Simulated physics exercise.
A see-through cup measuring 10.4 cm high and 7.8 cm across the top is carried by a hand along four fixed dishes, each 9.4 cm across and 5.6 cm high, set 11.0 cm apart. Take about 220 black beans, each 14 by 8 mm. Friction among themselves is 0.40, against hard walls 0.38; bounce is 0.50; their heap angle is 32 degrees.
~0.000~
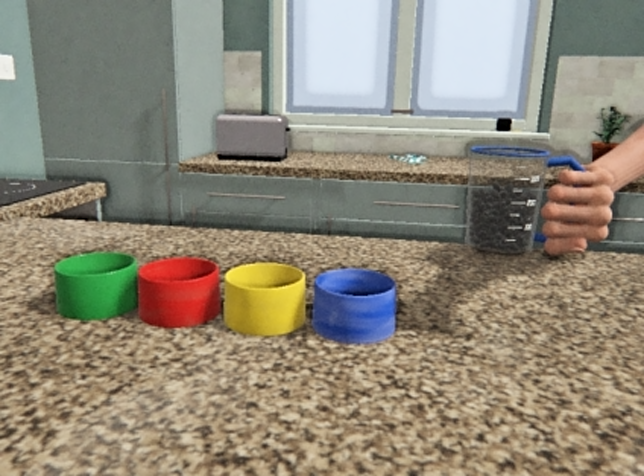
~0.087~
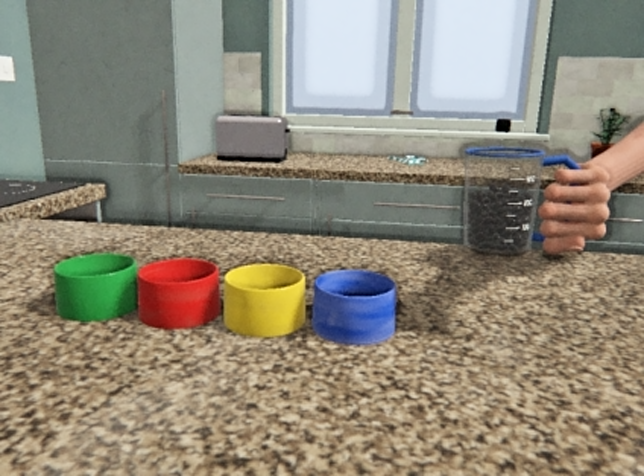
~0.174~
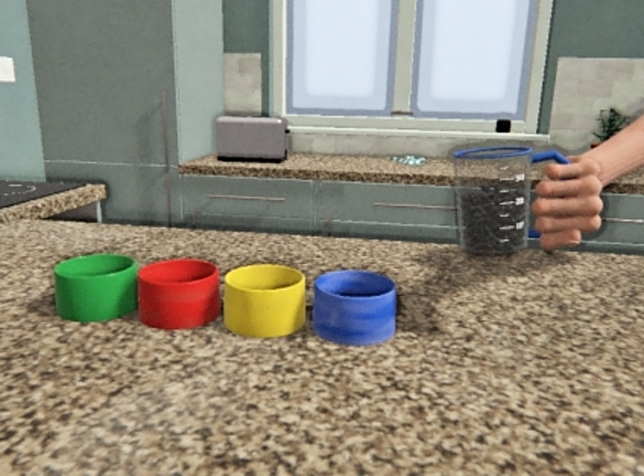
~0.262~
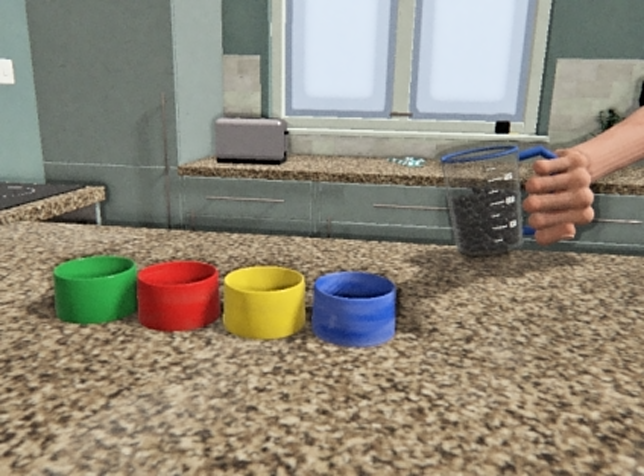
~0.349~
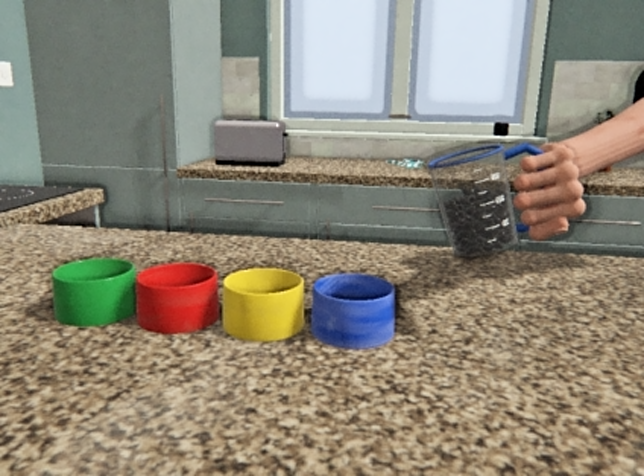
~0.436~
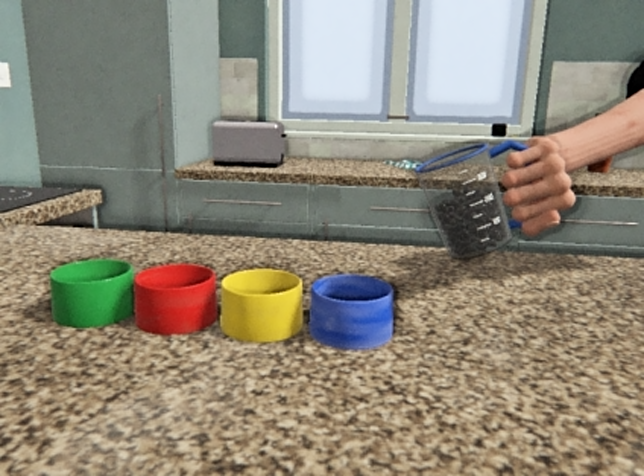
The clip opens on a speckled kitchen counter with green, red, yellow and blue dishes in a row, while a hand at the right holds a clear measuring cup of black beans upright. The hand then shifts the cup slightly left, steadily tilting its rim leftward toward the dishes.
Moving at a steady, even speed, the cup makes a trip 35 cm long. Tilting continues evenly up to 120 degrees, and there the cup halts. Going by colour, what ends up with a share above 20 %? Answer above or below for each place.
Red dish: Below, blue dish: Below, green dish: Below, yellow dish: Above, counter: Below.
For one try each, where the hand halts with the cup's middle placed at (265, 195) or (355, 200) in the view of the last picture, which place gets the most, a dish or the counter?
Most lands at yellow on the first run and at yellow on the second.
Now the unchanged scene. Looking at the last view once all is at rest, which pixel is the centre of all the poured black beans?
Close to pixel (254, 306).
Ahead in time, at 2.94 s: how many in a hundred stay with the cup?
I reckon around 0 per cent.
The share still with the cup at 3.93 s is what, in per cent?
Somewhere near 0 per cent.
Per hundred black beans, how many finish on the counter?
Estimate: Near 0 per cent.
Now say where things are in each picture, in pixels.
In the first frame, cup at (503, 199), tilt 0 degrees, lip at (472, 150), moved 0.0 cm; middle of the pieces at (500, 220); blue dish at (355, 282); yellow dish at (265, 276); red dish at (179, 270); green dish at (96, 264).
In the second frame, cup at (500, 200), tilt 2 degrees, lip at (467, 152), moved 0.3 cm; middle of the pieces at (497, 221).
In the third frame, cup at (493, 200), tilt 7 degrees, lip at (455, 156), moved 1.1 cm; middle of the pieces at (492, 221).
In the fourth frame, cup at (484, 201), tilt 12 degrees, lip at (442, 161), moved 1.9 cm; middle of the pieces at (486, 222).
In the fifth frame, cup at (475, 202), tilt 17 degrees, lip at (429, 166), moved 2.8 cm; middle of the pieces at (479, 223).
In the sixth frame, cup at (465, 203), tilt 23 degrees, lip at (416, 171), moved 3.6 cm; middle of the pieces at (471, 223); blue dish at (352, 288); yellow dish at (262, 282); red dish at (175, 276); green dish at (92, 271). Its pace works out near 60 degrees a second; the hand travels 10 cm a second.
After 1.94 s, tilt 113 degrees; cup holds 80 %, yellow 15 %.
After 2.94 s, tilt 120 degrees; cup holds 0 %, yellow 100 %.
After 3.93 s, tilt 120 degrees; cup holds 0 %, yellow 100 %.
In the end, at 4.2 s, red 0 %, blue 0 %, green 0 %, yellow 100 %, counter 0 %.
